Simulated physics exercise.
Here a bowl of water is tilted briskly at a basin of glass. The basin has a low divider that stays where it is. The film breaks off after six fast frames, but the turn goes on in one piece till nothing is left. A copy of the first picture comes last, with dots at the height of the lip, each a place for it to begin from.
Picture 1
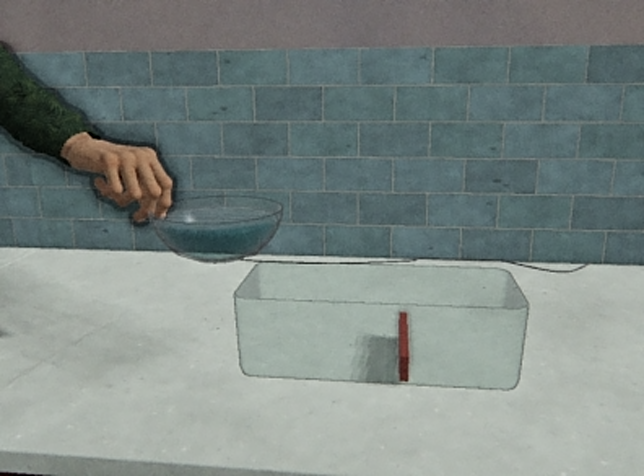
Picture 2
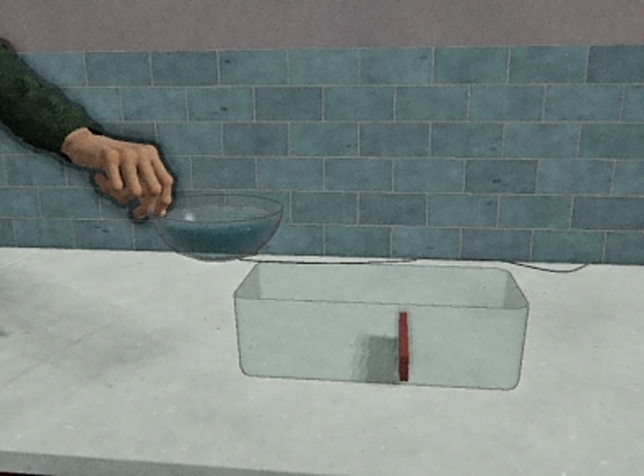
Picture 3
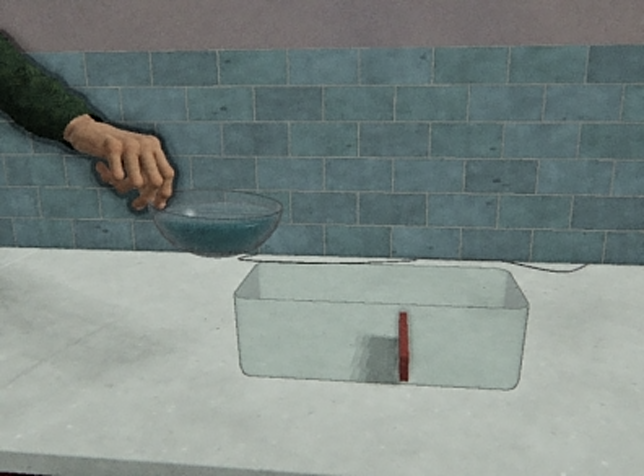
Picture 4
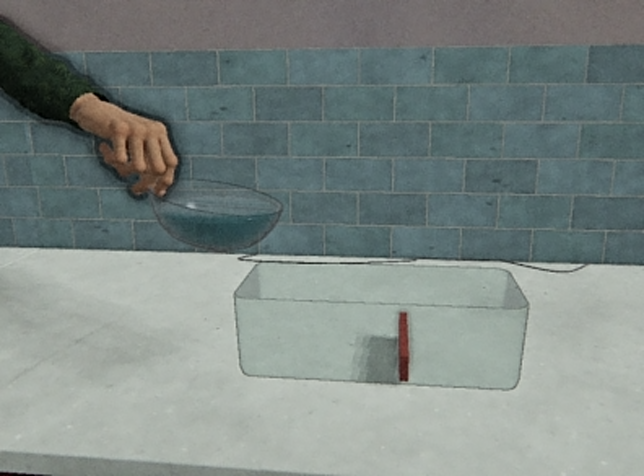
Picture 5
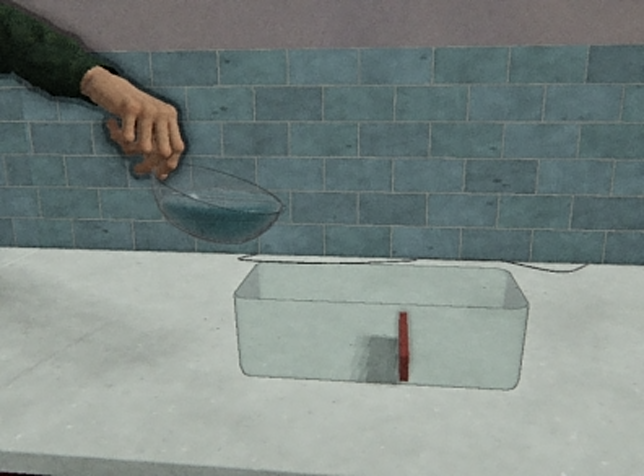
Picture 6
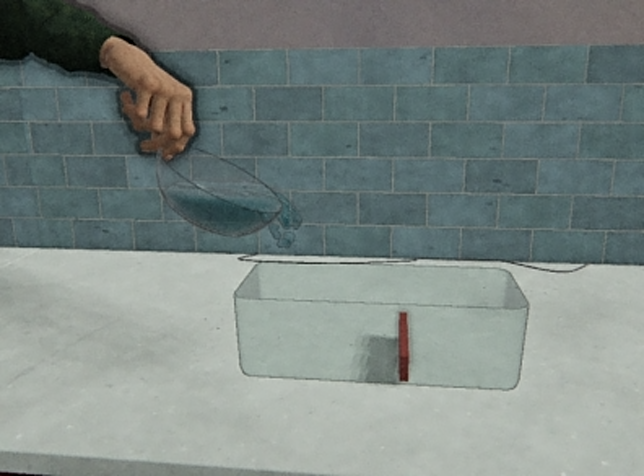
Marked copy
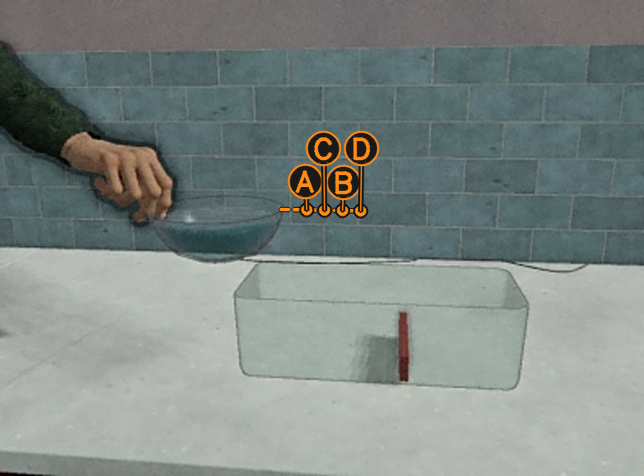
A hand tilts a glass bowl to the right until water starts spilling over its lip.
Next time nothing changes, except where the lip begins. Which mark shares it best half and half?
Choose C.
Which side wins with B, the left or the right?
The right side.
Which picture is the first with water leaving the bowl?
Picture 5.
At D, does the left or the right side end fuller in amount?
The right side.
On the marked copy, A at (306, 209); B at (342, 210); C at (324, 210); D at (360, 211).
Choosing A, about 82 % ends left of the wall and 17 % right of it.
Choosing B, about 25 % ends left of the wall and 75 % right of it.
Choosing C, about 48 % ends left of the wall and 51 % right of it.
Choosing D, about 16 % ends left of the wall and 83 % right of it.
